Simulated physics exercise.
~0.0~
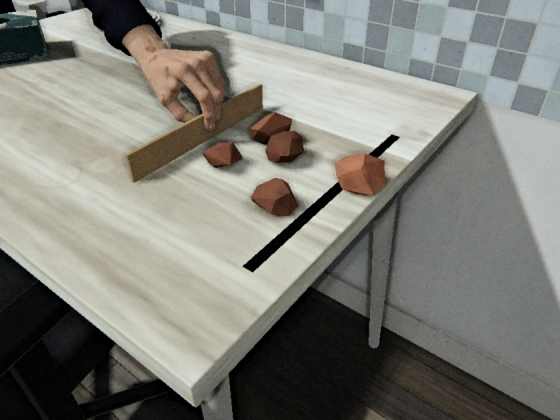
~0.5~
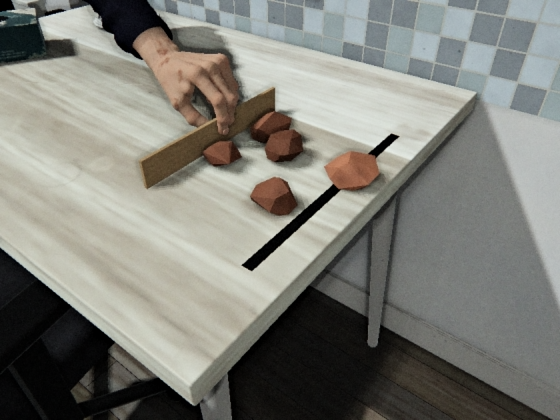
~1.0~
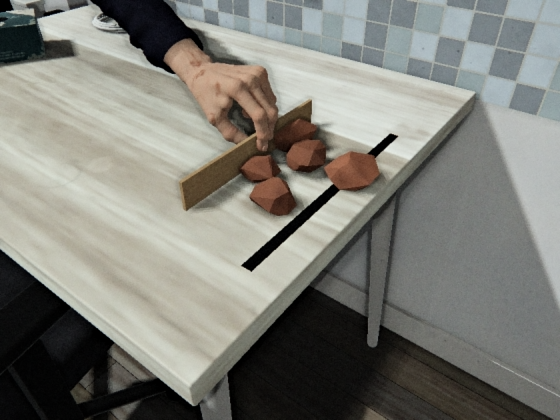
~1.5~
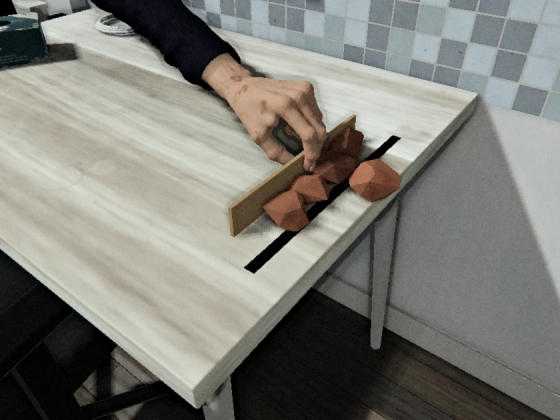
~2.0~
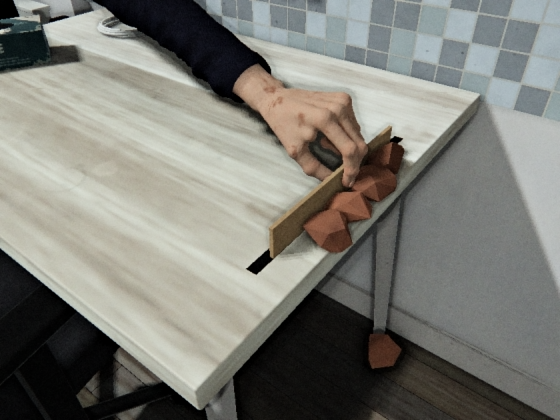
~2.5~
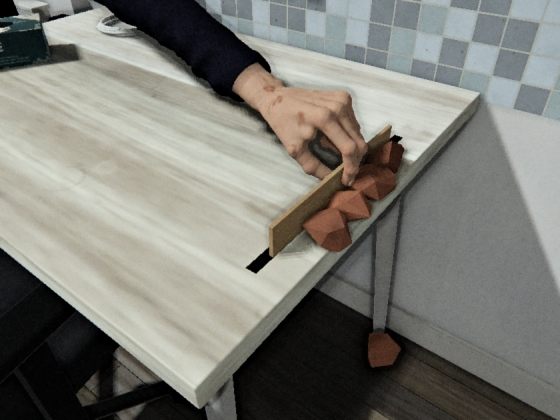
On a pale wooden table beside a tiled wall, a hand holds a piece of card upright behind five reddish-brown, faceted lumps, with a strip of black tape near the table's edge. The hand slides the card to the right, closing in on the nearest lumps. It gathers them into a row and pushes them toward the tape and the lump already lying there. As the card reaches the tape, one lump drops off the edge to the floor. The card stops at the tape, with the other four lumps still lined up along the table's edge.
